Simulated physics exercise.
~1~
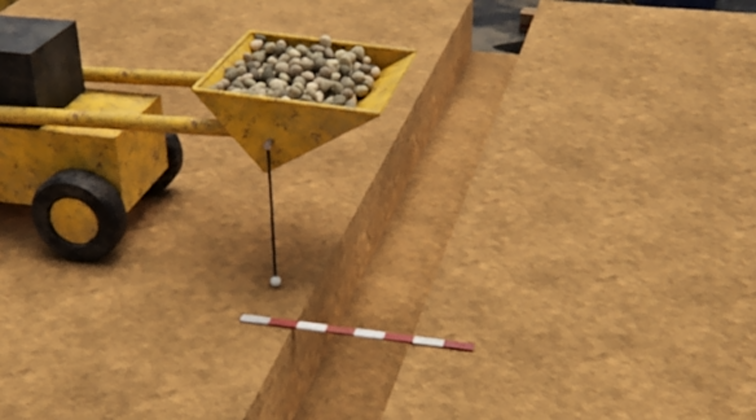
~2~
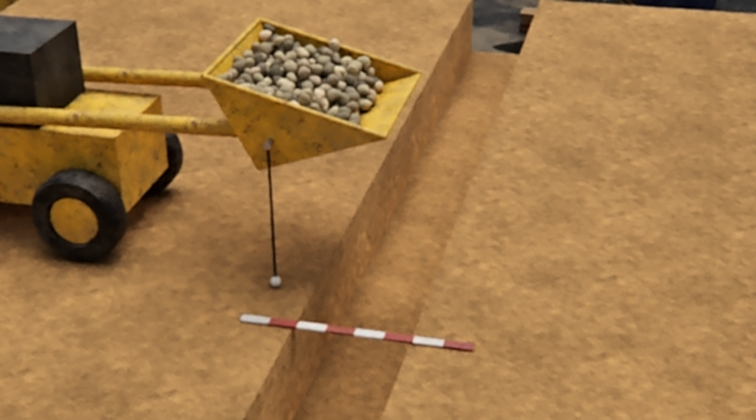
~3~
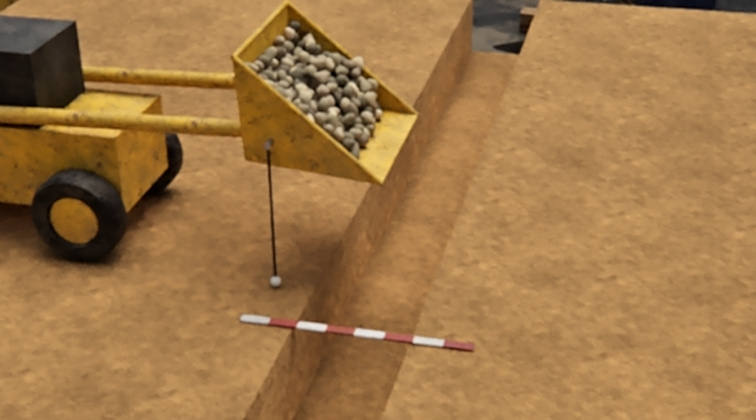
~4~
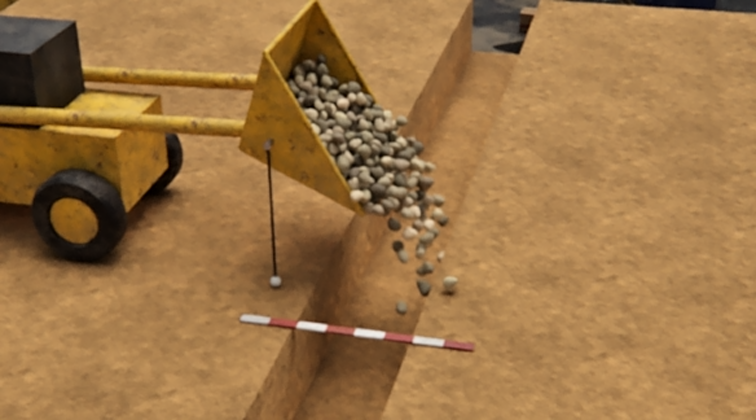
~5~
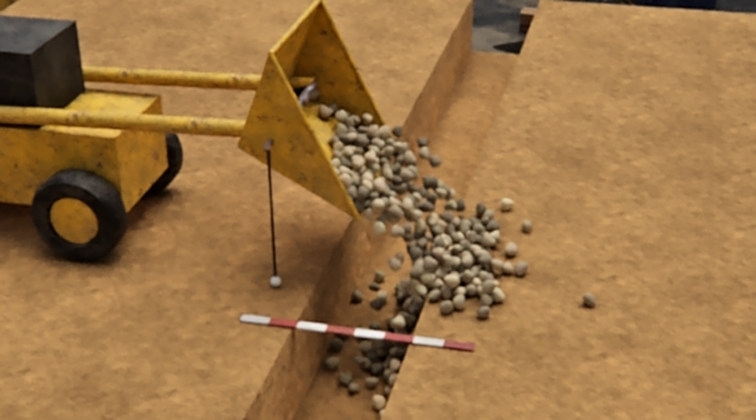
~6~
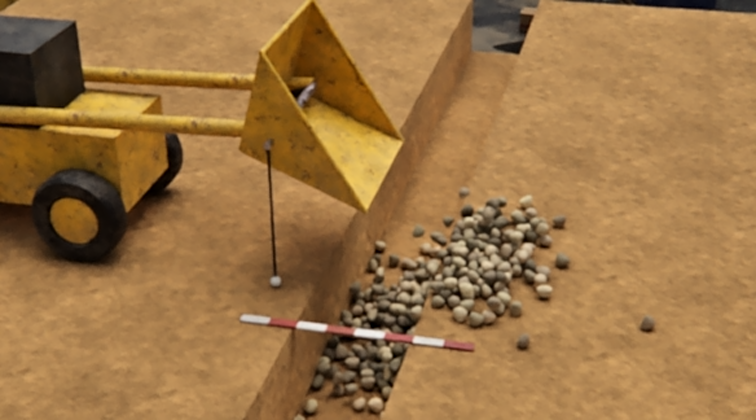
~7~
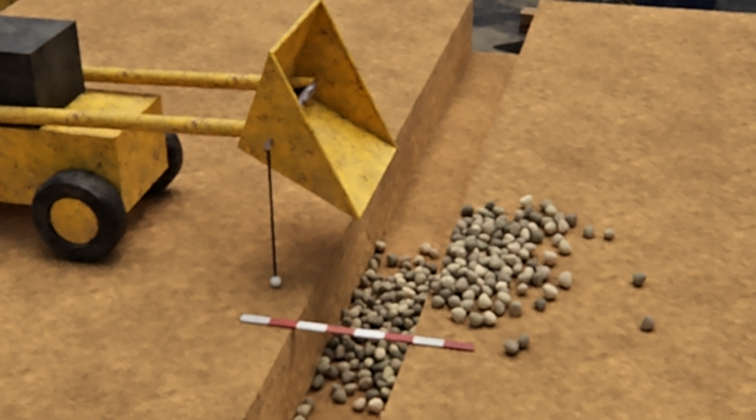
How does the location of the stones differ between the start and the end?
At the start the stones are heaped in the yellow bucket, and at the end they lie lower and to the right, partly in the trench and partly on the ground beyond it.
The video shows a yellow loader tipping its bucket of rounded stones forward beside a trench until they pour out to the right. The bucket ends empty and tilted, with stones lying in the trench and on the ground beyond it.
